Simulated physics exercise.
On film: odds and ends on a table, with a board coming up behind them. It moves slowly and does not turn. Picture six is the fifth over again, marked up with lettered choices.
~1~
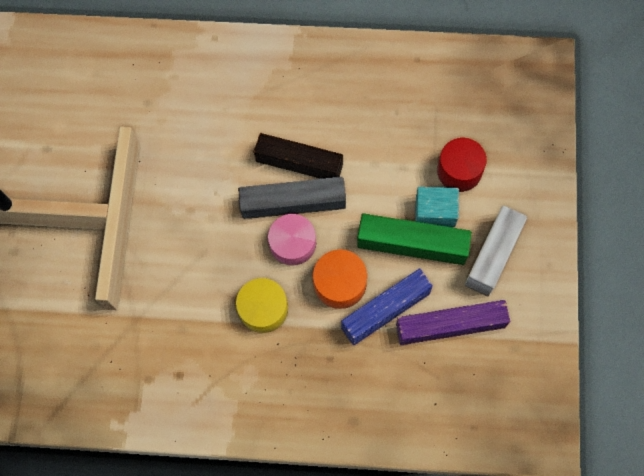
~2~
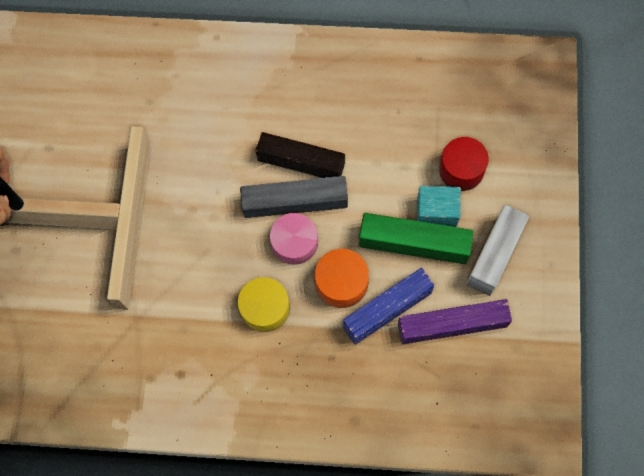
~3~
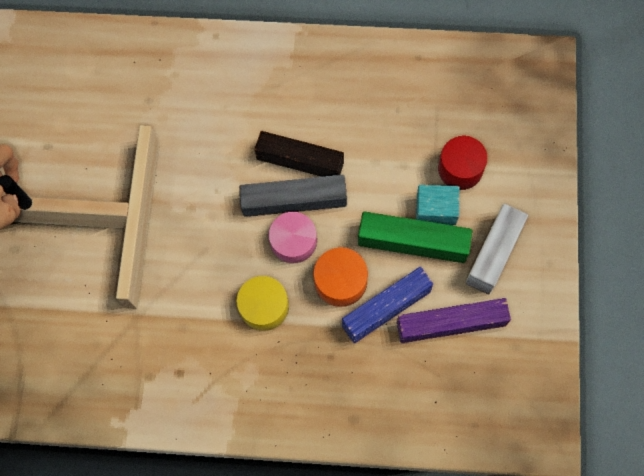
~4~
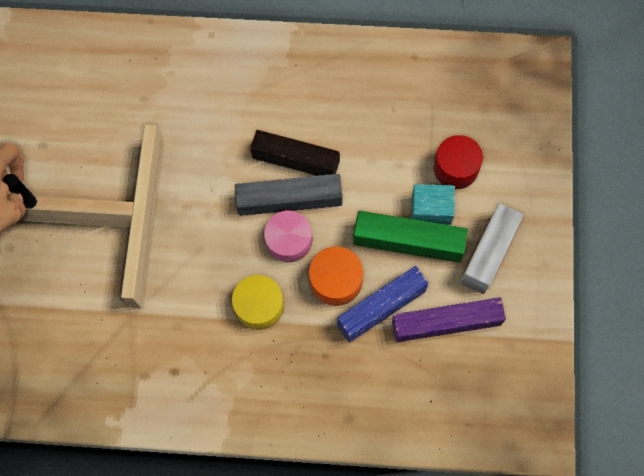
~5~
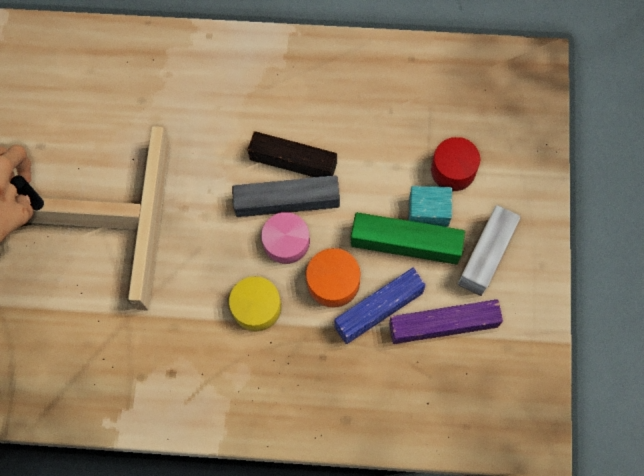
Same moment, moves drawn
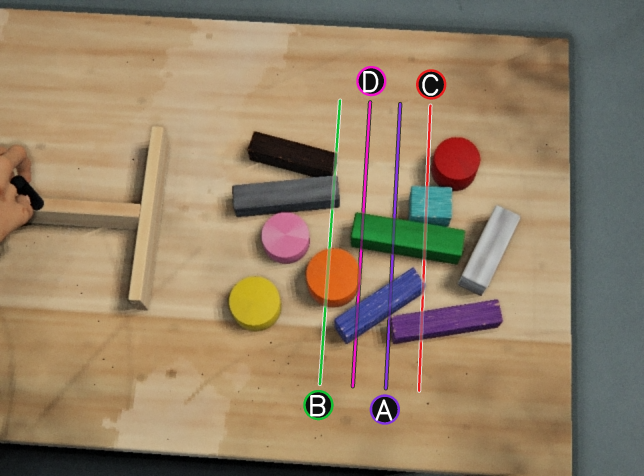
A hand on the left slowly slid a T-shaped wooden pusher a short way right across the table, toward a cluster of colourful sticks, round pieces and a turquoise block, which all stayed untouched.
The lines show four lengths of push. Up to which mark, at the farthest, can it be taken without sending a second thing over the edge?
It can go as far as C.
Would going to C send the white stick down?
By then, yes.
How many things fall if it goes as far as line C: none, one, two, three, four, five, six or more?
By then, one.
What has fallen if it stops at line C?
It is the white stick.
On the marked copy, A at (393, 240); B at (330, 236); C at (425, 241); D at (362, 238).
Following C. Soon after the start, board (245, 217); yellow tin (272, 305); black bar (306, 157).
Later, board (345, 223); white stick (523, 251); turquoise block (481, 211).
In the end, board (423, 228); white stick over the edge; turquoise block (556, 210); one fallen.
As for the rest, A is within the limit but short; B is within the limit but short; D is within the limit but short.
